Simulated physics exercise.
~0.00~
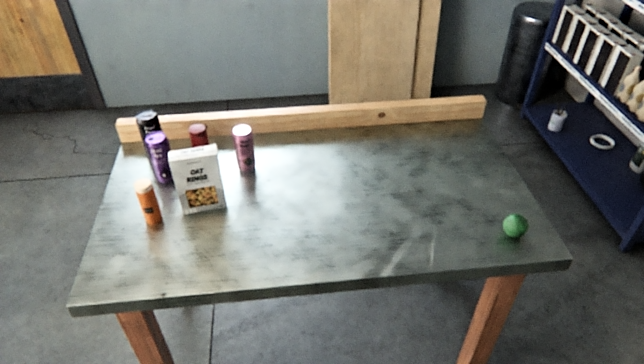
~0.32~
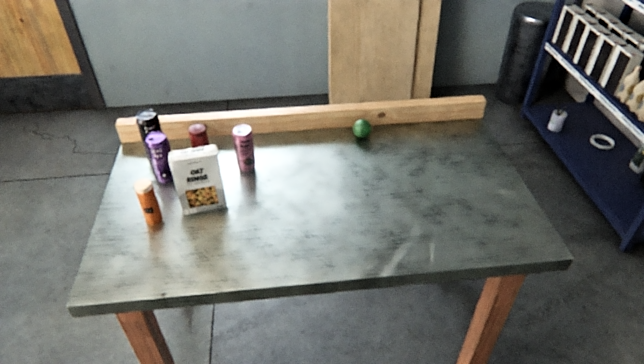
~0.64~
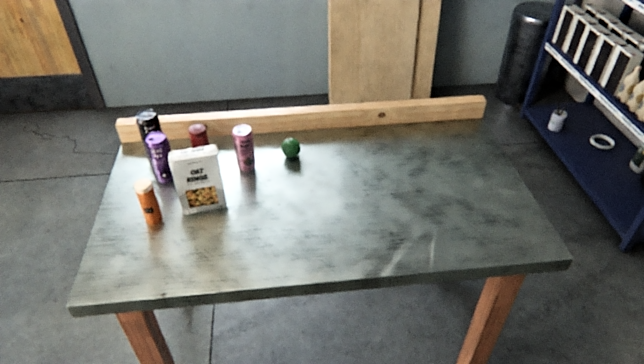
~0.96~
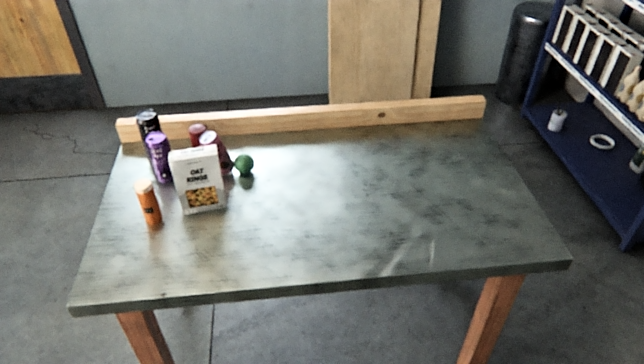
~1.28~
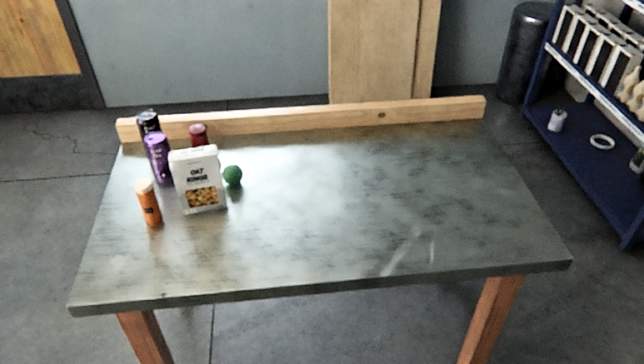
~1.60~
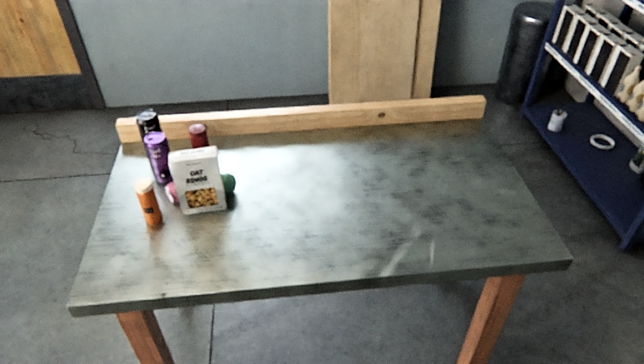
A green ball rebounds off the back rail and topples the pink can behind the white packet.
